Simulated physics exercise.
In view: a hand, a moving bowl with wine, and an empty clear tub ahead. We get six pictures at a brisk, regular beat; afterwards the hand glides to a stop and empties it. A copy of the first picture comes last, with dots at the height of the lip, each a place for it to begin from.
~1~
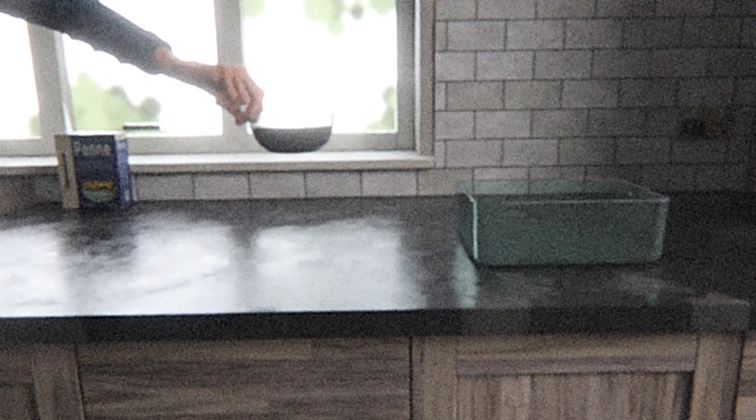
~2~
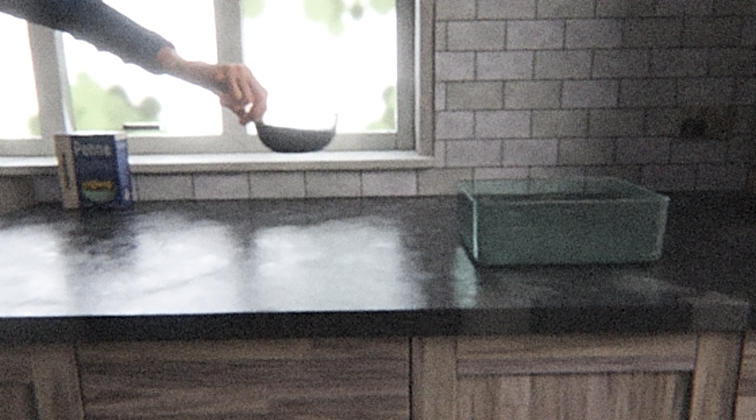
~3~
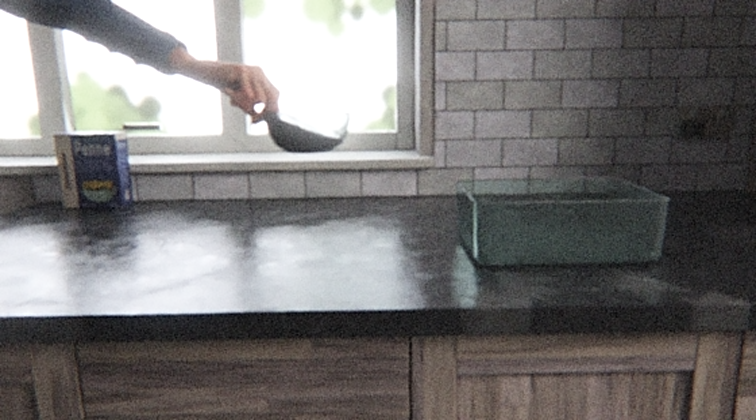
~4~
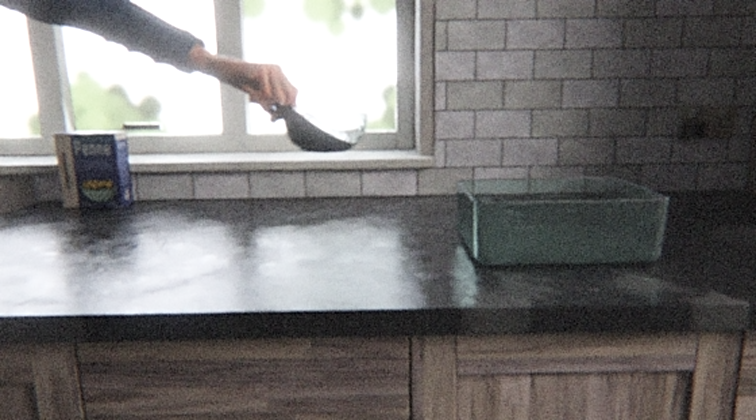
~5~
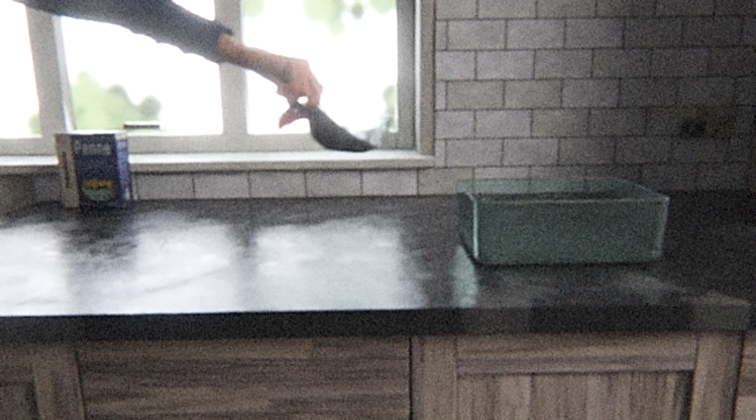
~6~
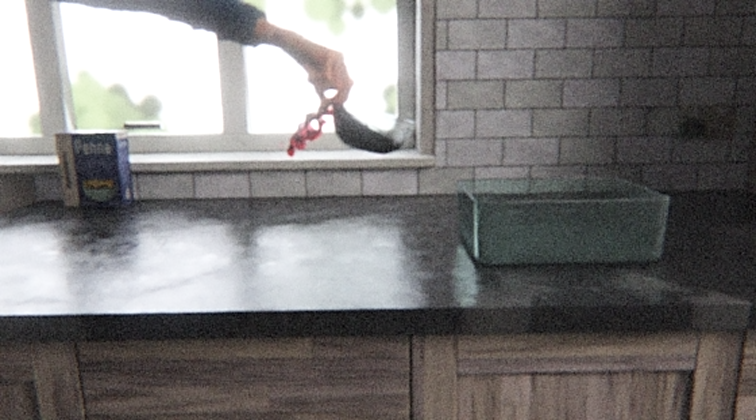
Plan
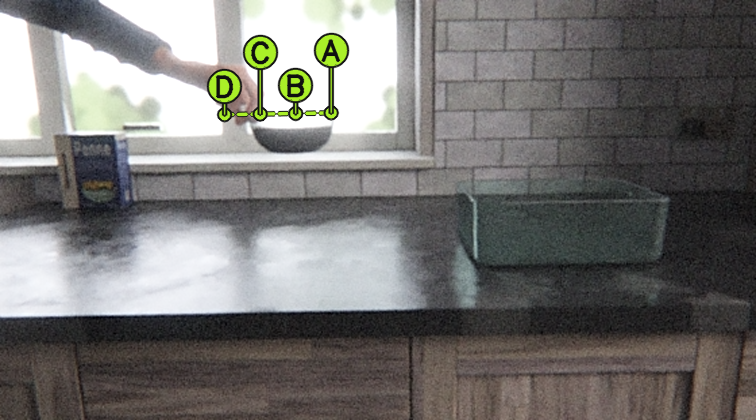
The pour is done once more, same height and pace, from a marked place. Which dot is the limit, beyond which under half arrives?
Spot B.
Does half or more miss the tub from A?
No, not at all.
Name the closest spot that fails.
C.
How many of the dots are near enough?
Two.
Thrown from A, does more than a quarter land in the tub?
Yes, it does.
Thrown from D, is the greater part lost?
Yes, it does.
On the marked copy, A at (331, 112); B at (295, 113); C at (260, 114); D at (224, 114).
For spot A, about 75 % lands in the tub, 18 % falls short and 7 % goes beside or beyond.
For spot B, about 63 % lands in the tub, 31 % falls short and 5 % goes beside or beyond.
For spot C, about 36 % lands in the tub, 60 % falls short and 3 % goes beside or beyond.
For spot D, about 8 % lands in the tub, 90 % falls short and 3 % goes beside or beyond.
